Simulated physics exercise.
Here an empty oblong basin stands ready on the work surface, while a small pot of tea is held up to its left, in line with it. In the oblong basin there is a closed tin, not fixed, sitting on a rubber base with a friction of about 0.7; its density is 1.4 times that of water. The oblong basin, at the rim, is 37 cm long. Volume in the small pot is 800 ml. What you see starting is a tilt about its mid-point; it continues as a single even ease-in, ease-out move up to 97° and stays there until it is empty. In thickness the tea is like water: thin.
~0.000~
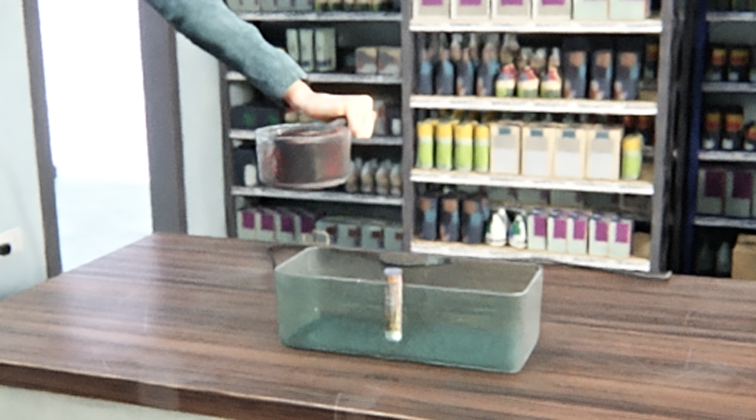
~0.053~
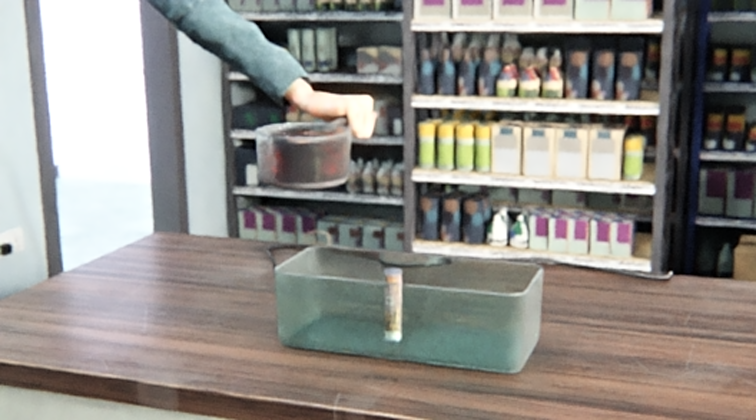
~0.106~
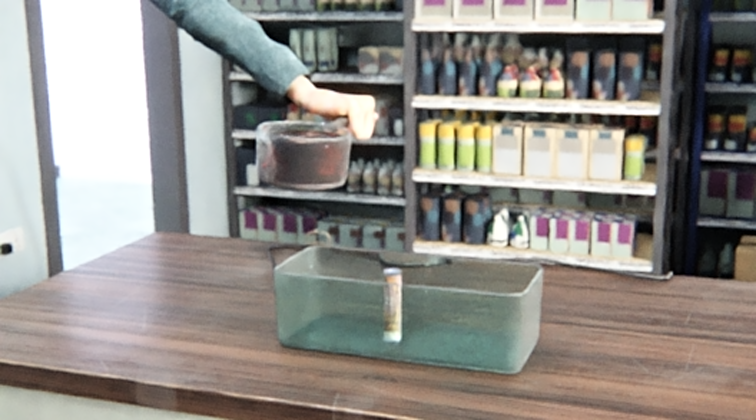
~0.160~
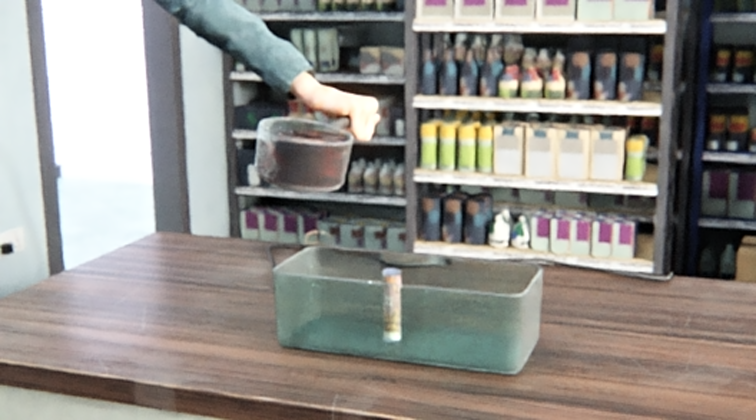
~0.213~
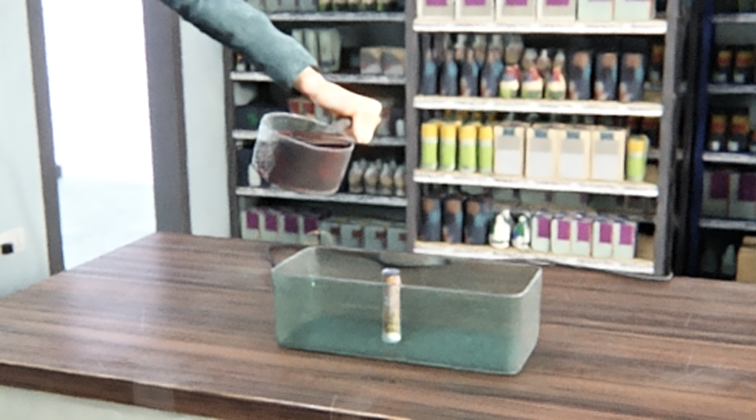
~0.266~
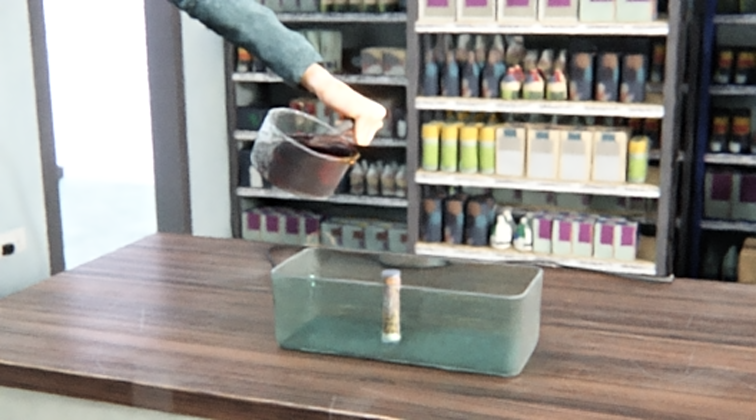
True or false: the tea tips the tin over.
True.
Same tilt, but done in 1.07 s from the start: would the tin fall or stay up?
Then it stays up.
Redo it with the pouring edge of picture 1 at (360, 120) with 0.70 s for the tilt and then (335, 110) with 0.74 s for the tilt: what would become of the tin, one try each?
The tin overturns the first time and overturns the second time.
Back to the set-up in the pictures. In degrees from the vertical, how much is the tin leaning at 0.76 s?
I'd say it is close to 0 degrees off upright.
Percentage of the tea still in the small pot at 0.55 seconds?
Still held: Roughly 36 % of the total.
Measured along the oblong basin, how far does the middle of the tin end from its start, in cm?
The tin's middle ends up about 7.5 cm along the basin.
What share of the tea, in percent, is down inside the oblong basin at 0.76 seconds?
80 %, more or less.
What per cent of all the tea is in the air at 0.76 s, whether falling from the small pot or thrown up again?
About 10 % of the total.
After 0.55 s the tilt is 85° and 36 per cent is still to pour; the tin stands where it began.
After 0.76 s the tilt is 97° and 9 per cent is still to pour; the tin stands where it began.
After 0.98 s the tilt is 97° and 2 per cent is still to pour; the tin leans 12°.
After 1.22 s the tilt is 97° and 0 per cent is still to pour; the tin lies on its side.
In the end the tin lies on its side.
